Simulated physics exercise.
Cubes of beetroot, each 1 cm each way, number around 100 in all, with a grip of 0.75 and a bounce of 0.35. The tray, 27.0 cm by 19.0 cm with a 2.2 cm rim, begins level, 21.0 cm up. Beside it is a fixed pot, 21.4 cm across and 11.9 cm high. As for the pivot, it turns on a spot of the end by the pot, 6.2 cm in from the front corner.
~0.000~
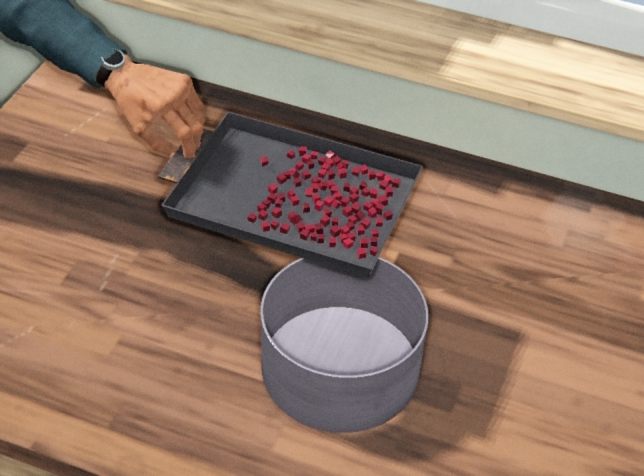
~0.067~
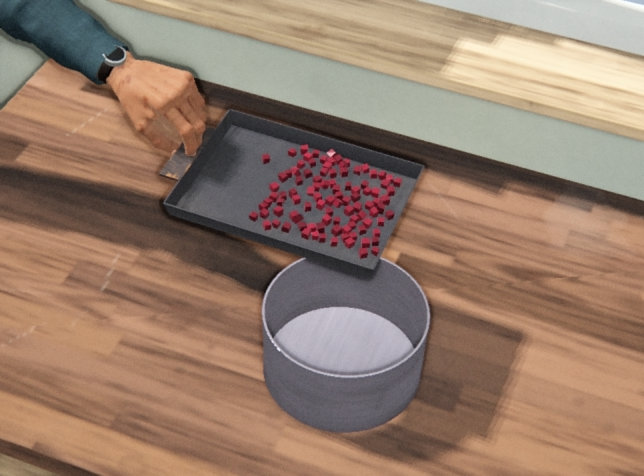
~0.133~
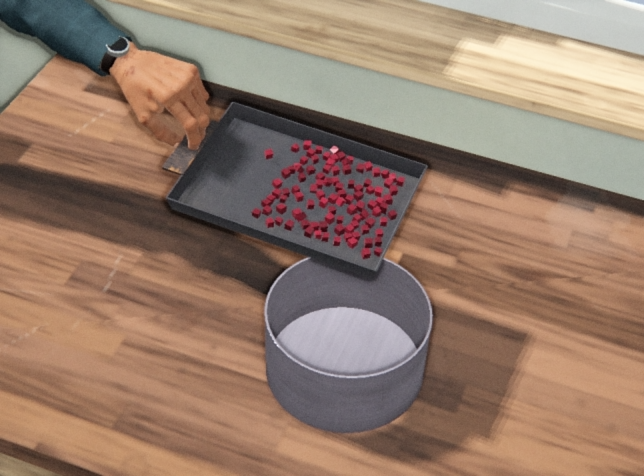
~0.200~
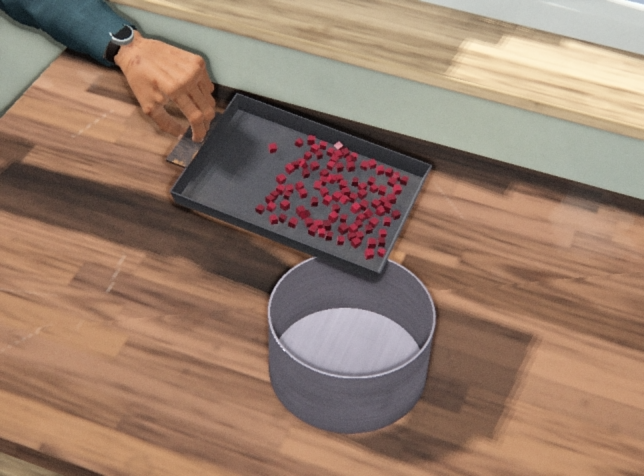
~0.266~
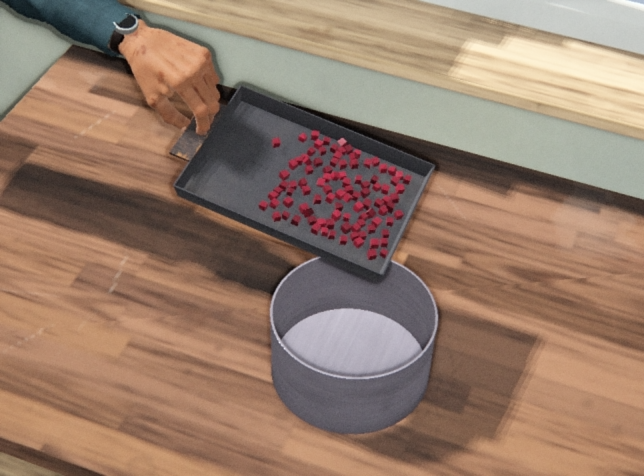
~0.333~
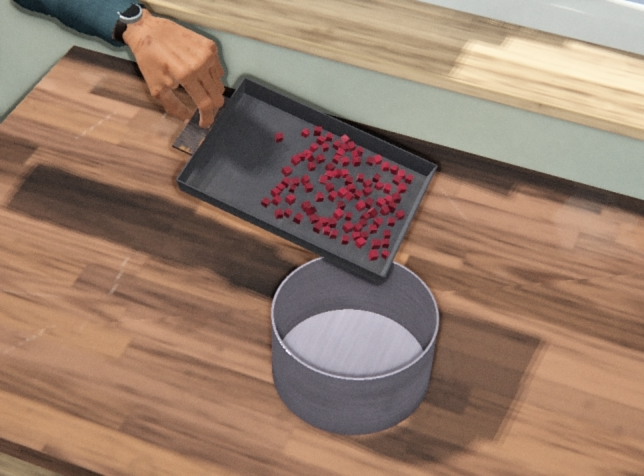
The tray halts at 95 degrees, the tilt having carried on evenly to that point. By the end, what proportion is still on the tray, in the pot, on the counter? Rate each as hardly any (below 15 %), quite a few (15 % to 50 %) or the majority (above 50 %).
I would put it this way: Left on the tray: Hardly any, pot: The majority, counter: Quite a few.
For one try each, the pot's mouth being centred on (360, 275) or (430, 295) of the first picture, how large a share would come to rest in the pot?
About 40 and 90 per cent.
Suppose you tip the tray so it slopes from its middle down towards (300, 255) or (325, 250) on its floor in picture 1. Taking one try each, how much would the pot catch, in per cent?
Estimate: Some 100 % and some 100 % respectively.
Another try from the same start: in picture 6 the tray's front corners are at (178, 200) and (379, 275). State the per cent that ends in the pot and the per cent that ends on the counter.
Final per cent - pot 100, counter 0.
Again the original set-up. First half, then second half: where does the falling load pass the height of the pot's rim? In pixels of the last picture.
First half close to (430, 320), second half close to (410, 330).
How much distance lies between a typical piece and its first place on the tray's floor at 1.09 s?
Displacement on the tray: About 6 cm.
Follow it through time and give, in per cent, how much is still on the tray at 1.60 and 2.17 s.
First 95, then 25.
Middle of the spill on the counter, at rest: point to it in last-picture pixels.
Middle of the spill at rest: Roughly (487, 376).
Then, at 1.09 s, tilt 51 degrees; the tray holds 100 %, the pot 0 %.
After 1.60 s, tilt 77 degrees; the tray holds 95 %, the pot 0 %.
Then, at 2.17 s, tilt 95 degrees; the tray holds 25 %, the pot 35 %.
At rest (3.4 s), tray 0 %, pot 70 %, counter 30 %.
